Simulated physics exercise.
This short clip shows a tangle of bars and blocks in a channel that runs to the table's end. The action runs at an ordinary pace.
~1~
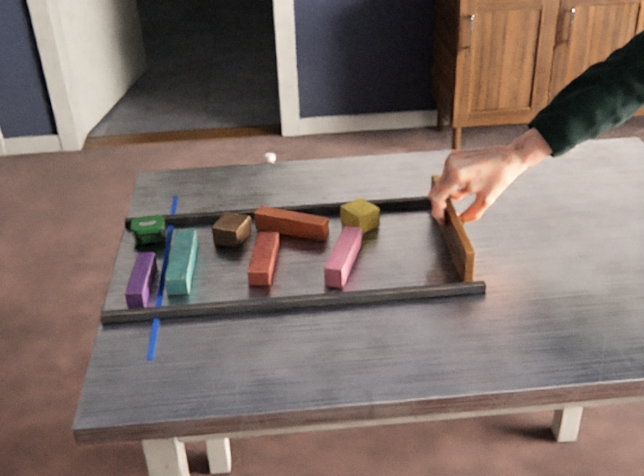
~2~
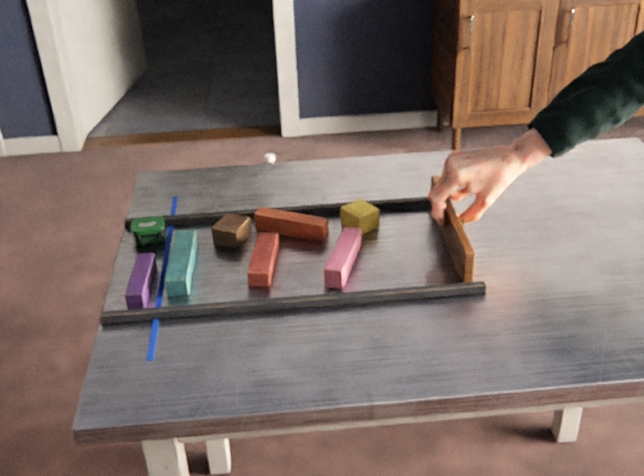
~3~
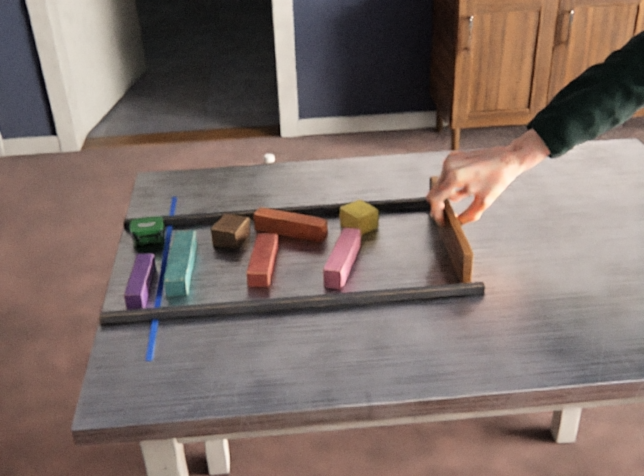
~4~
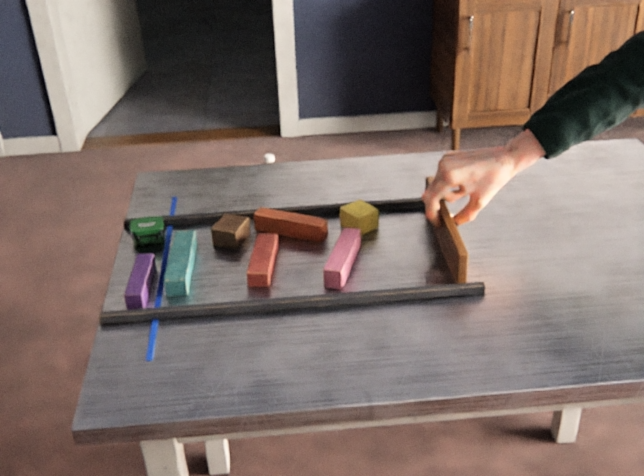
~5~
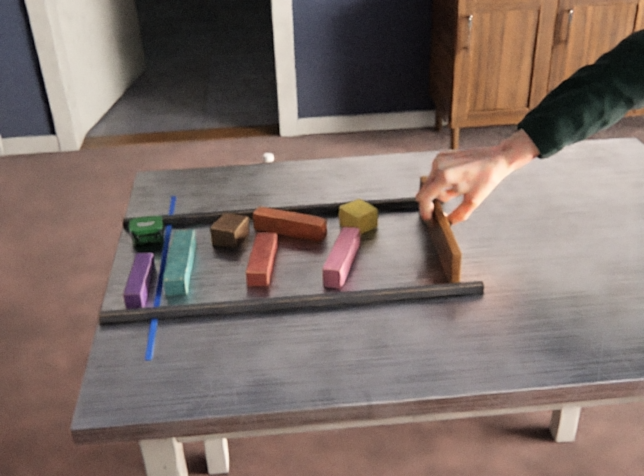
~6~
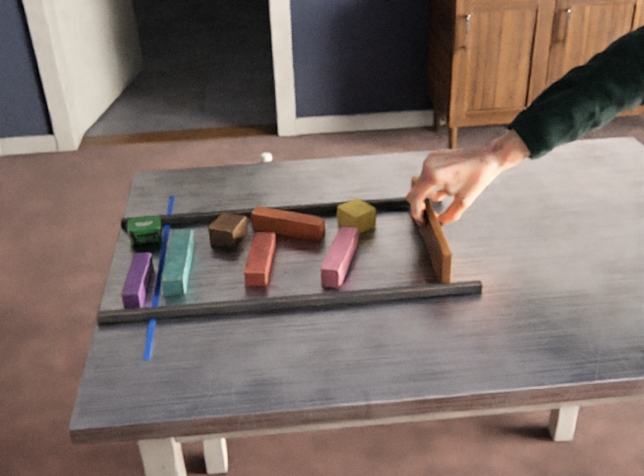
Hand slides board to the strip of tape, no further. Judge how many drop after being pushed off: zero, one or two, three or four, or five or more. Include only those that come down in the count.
Falls: Three or four.
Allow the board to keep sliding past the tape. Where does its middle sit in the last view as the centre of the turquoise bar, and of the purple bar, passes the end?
(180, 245) and (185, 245), more or less.
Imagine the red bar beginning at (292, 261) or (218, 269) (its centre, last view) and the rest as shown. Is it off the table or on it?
In that order: Stays aboard, then stays aboard.
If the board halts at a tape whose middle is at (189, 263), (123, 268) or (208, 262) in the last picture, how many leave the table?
Tallies in the order asked: 0, 6, 0.
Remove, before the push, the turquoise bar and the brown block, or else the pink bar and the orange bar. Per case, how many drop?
Try one: 1; try two: 2.
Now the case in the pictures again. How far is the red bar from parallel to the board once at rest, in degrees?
Roughly 0 degrees.
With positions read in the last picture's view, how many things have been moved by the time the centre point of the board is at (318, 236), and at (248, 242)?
First 3, then 6.
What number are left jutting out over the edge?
2 in all.
Soon after, none off yet; green case at rest near (145, 232); purple bar at rest near (138, 280); turquoise bar at rest near (179, 261).
Then, none off yet; green case moved about its own width near (125, 236); purple bar moved a little near (119, 284); turquoise bar moved a little near (131, 267).
At rest, the number that fall off is three or four; fallen, turquoise bar, purple bar and green case.
